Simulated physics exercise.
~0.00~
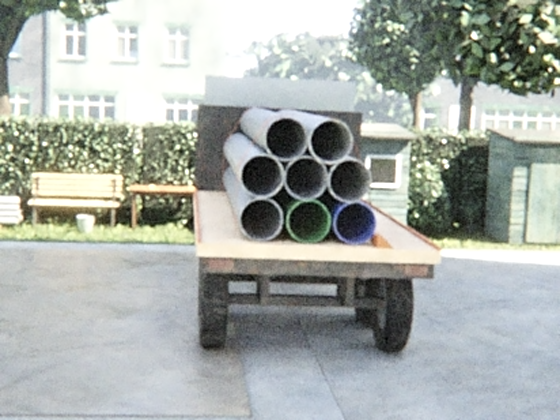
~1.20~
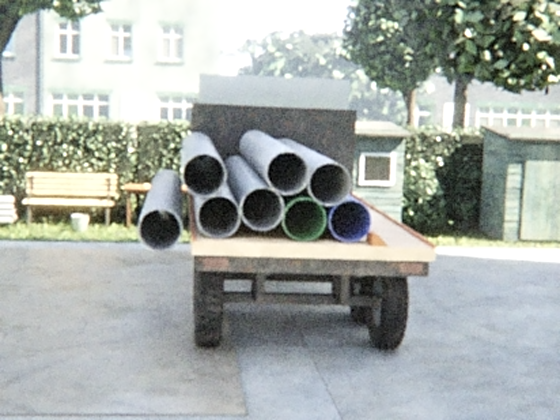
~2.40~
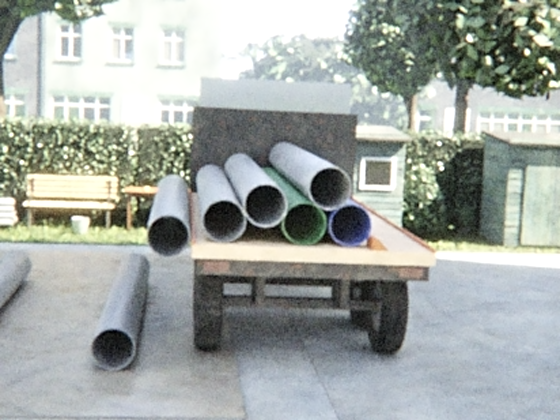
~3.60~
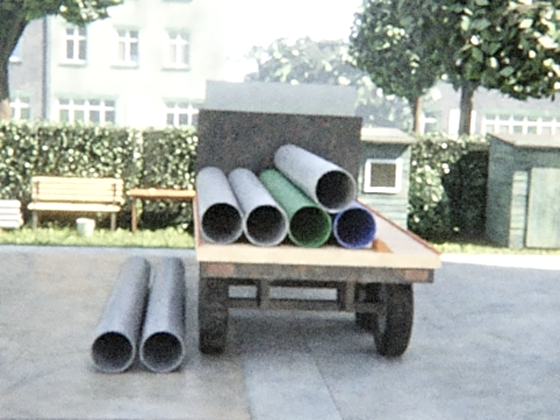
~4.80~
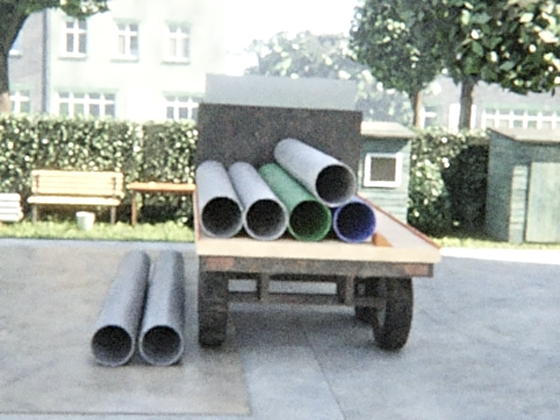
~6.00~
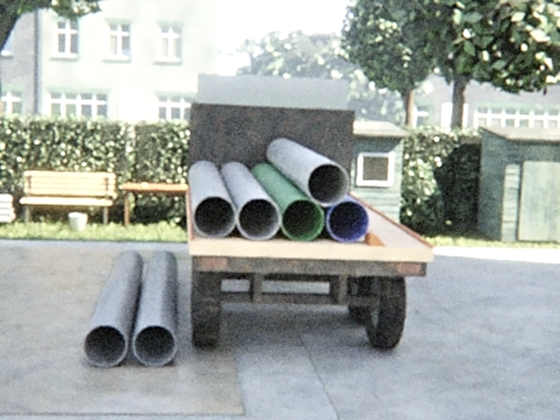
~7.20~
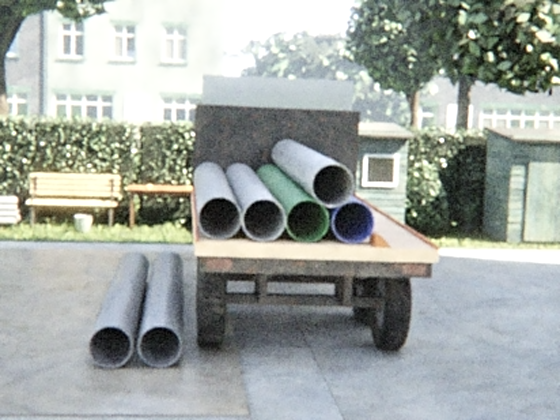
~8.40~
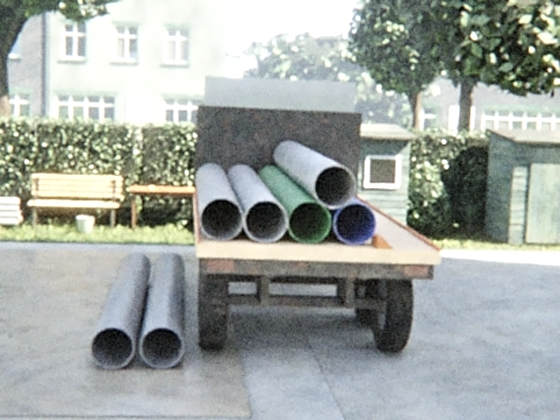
In a paved yard by a hedge, a stack of pipes on a parked flatbed lorry slumped left and three grey ones tumbled off, one rolling out of view and two settling beside the lorry, while the green, blue and three grey ones stayed aboard.
